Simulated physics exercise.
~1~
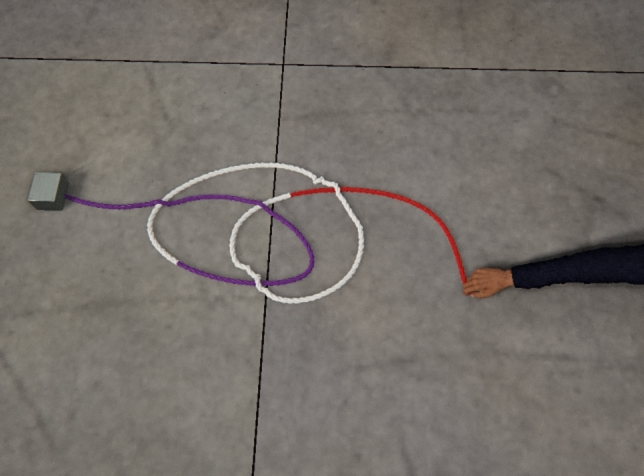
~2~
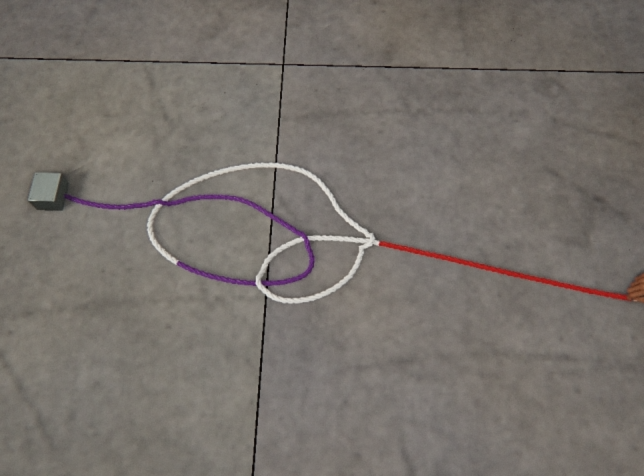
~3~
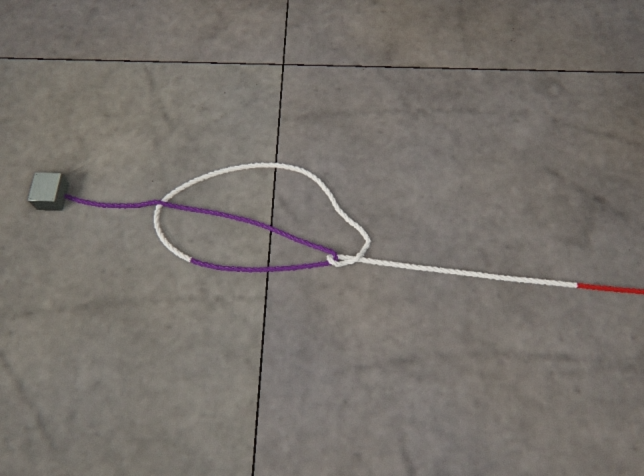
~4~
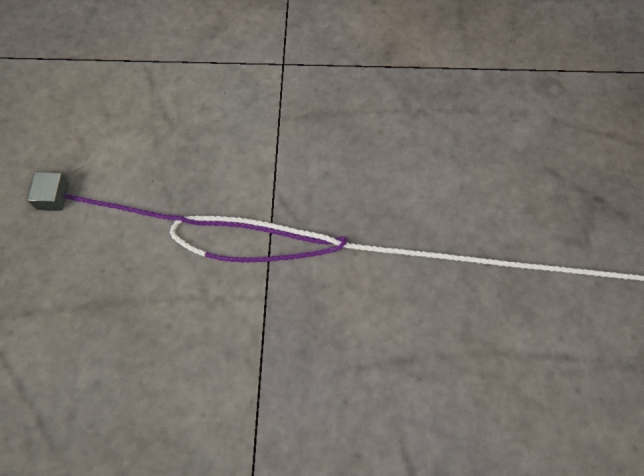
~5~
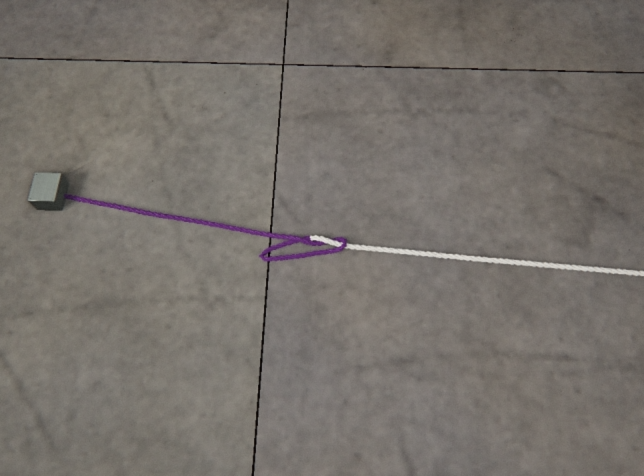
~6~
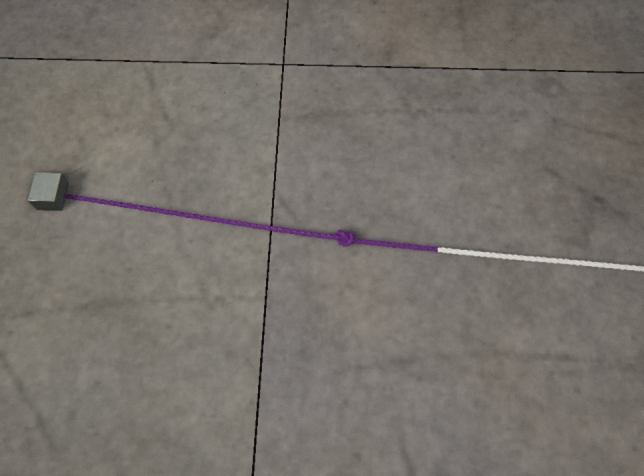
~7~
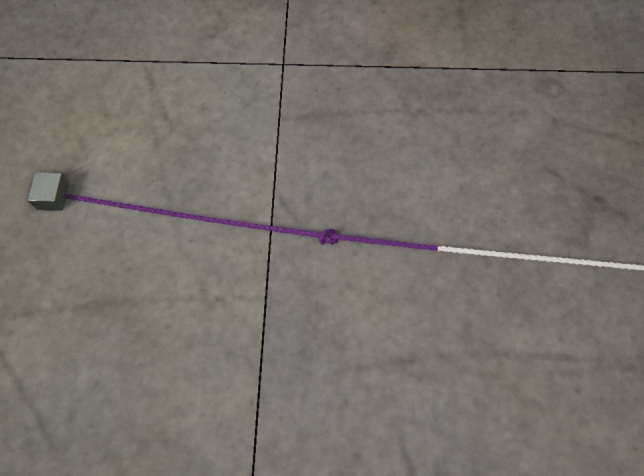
To begin with, a purple, white and red rope lies in overlapping loops on a gray stone floor, its purple end fixed to a small gray block at the left, while a dark-sleeved hand holds the red end. The hand pulls that end to the right and passes out of view, straightening the red part. The white loops shrink as more rope slides rightward, and the remaining loop narrows into a thin sliver. It then closes to a small purple twist. Finally, the rope stretches taut across the floor, with a small, tight purple knot left in it.
